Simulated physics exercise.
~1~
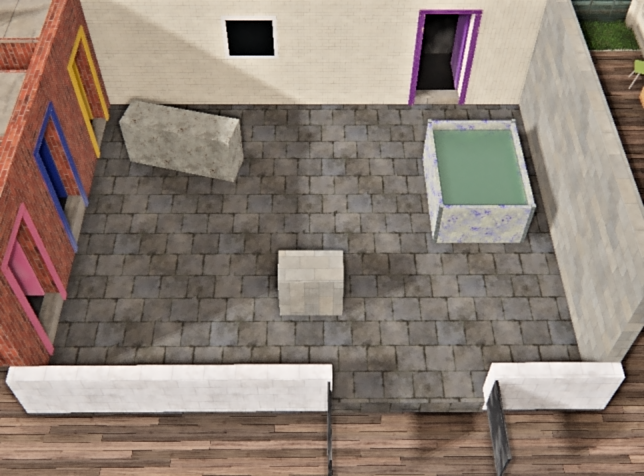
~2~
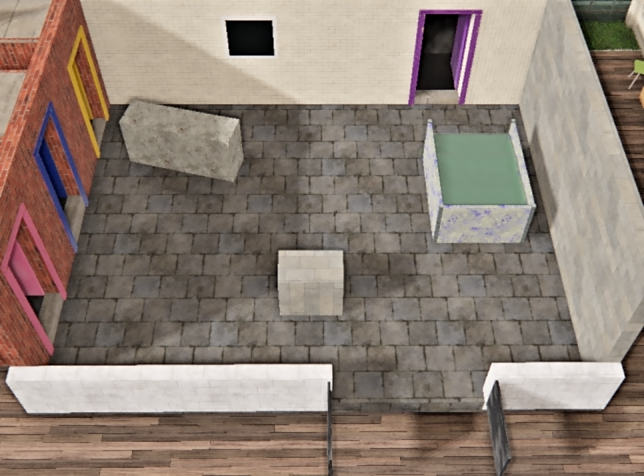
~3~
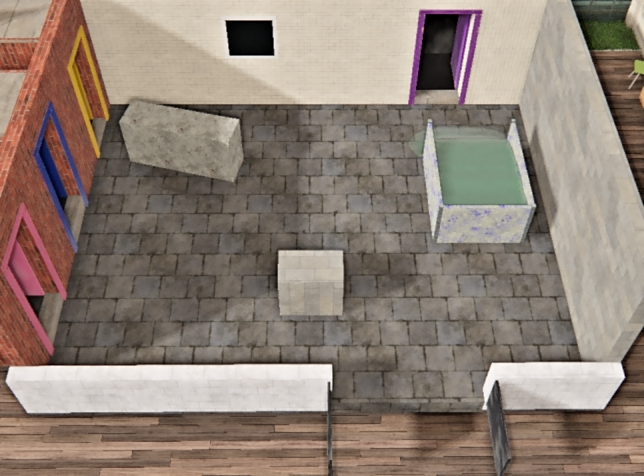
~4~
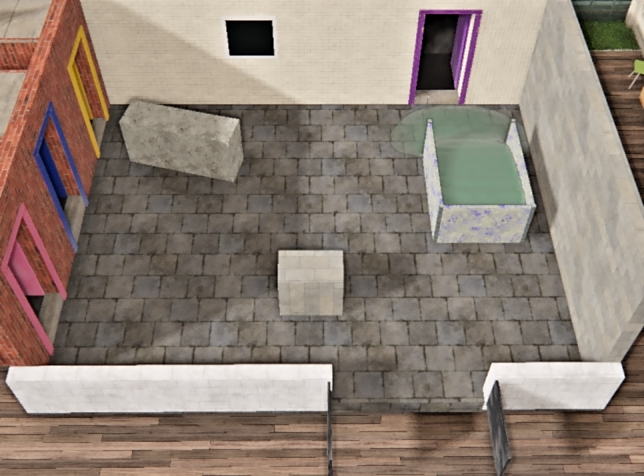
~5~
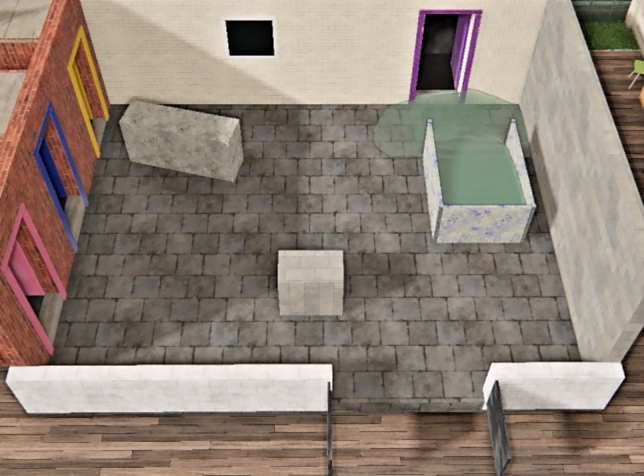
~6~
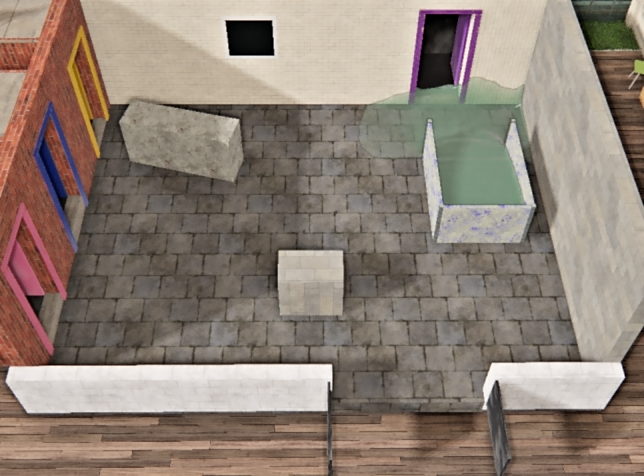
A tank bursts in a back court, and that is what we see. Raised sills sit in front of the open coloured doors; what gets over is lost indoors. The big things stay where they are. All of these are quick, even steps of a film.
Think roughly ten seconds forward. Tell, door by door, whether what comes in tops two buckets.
In turn, the blue door keeps to two buckets or fewer; the purple door tops two buckets; the yellow door tops two buckets; the pink door keeps to two buckets or fewer.
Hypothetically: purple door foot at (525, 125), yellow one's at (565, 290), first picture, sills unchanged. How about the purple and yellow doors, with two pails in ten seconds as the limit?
Note - purple door overshoots, yellow door undershoots.
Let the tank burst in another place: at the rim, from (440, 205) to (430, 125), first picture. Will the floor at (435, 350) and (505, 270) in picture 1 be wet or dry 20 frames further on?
Taking the two points in order, the first is left dry and the second is left dry.
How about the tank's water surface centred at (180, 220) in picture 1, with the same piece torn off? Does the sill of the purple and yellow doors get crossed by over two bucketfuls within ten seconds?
Well, the purple door doesn't reach it, while the yellow door gets past it.
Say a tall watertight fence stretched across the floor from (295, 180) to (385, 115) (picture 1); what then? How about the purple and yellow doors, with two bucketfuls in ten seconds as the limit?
Then the purple door exceeds the limit, and the yellow door falls short.
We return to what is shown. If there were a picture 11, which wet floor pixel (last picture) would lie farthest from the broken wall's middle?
The flood front should get to about (281, 110).
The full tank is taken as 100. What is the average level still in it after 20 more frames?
About 16 %.
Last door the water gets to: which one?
The pink door.
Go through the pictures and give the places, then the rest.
Still water in the water tank at (478, 165), in the first picture.
The front is at (421, 155), out from the gap on the water tank's far side, in the second picture.
The front is at a hidden place, out from the gap on the water tank's far side, in the third picture.
Water pours out on the water tank's far side and has run to (416, 114), in the fourth picture.
The front is at (394, 105), out from the gap on the water tank's far side, in the fifth picture.
The front is at (370, 105), out from the gap on the water tank's far side, in the sixth picture.
A moment on, water covers 10 % of the floor; the blue door not reached, the purple door far over two buckets in, the yellow door not reached, the pink door not reached.
Next, water covers 20 % of the floor; the blue door not reached, the purple door far over two buckets in, the yellow door not reached, the pink door not reached.
Then, water covers 40 % of the floor; the blue door not reached, the purple door far over two buckets in, the yellow door wet at the sill, nothing in, the pink door not reached.
Later, water covers 75 % of the floor; the blue door wet at the sill, nothing in, the purple door far over two buckets in, the yellow door over two buckets in, the pink door not reached.
In the end, water covers 90 % of the floor; the blue door wet at the sill, nothing in, the purple door far over two buckets in, the yellow door over two buckets in, the pink door wet at the sill, nothing in.
